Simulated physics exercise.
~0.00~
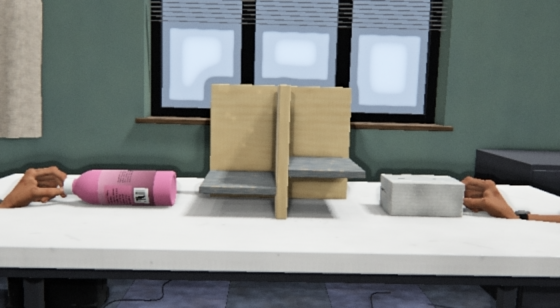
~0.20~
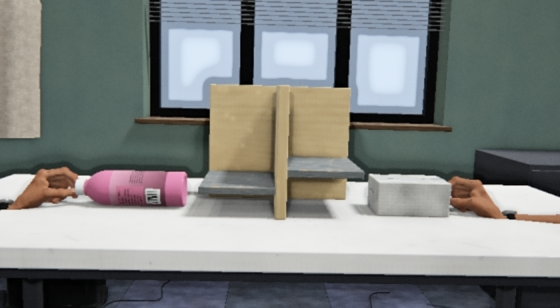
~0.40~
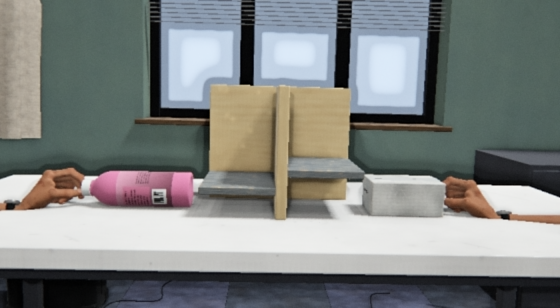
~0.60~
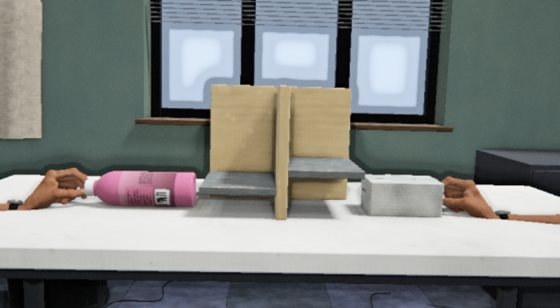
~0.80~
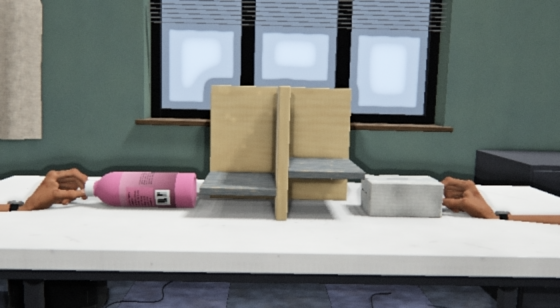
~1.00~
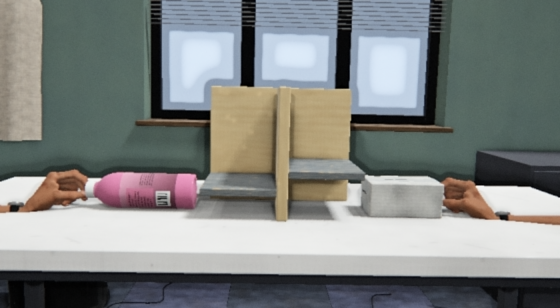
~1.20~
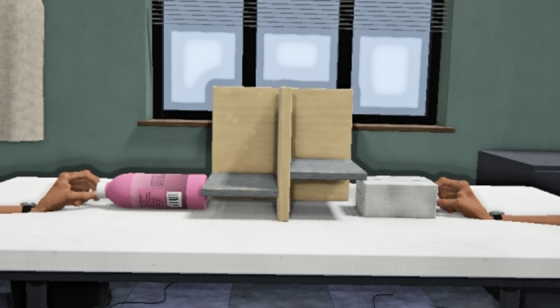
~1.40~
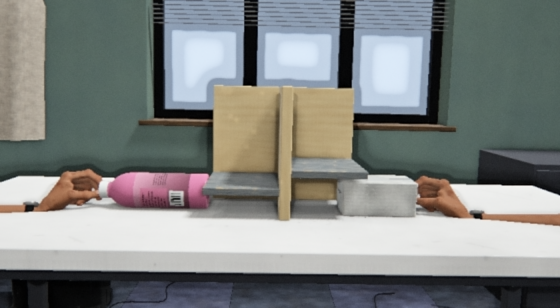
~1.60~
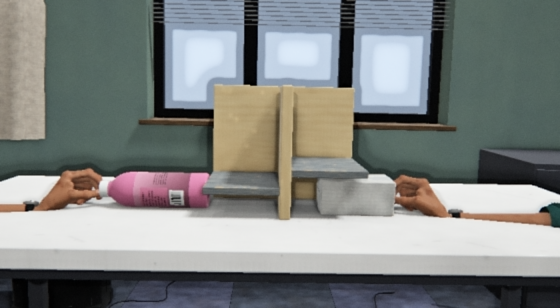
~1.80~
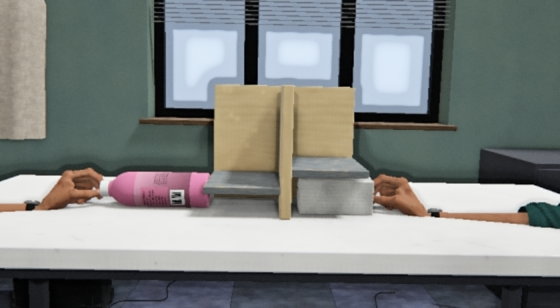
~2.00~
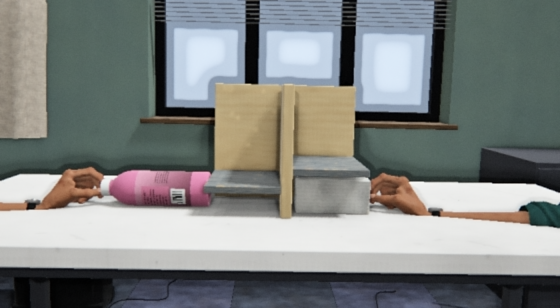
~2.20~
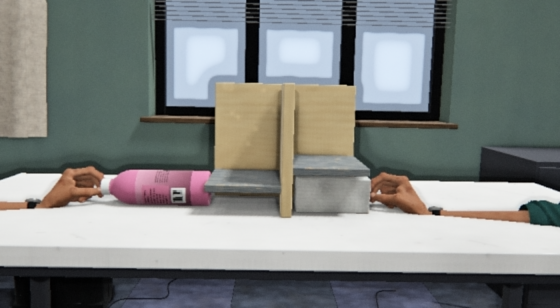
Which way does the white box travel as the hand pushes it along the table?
The white box moves to the left, going toward the shelf and then under its right side.
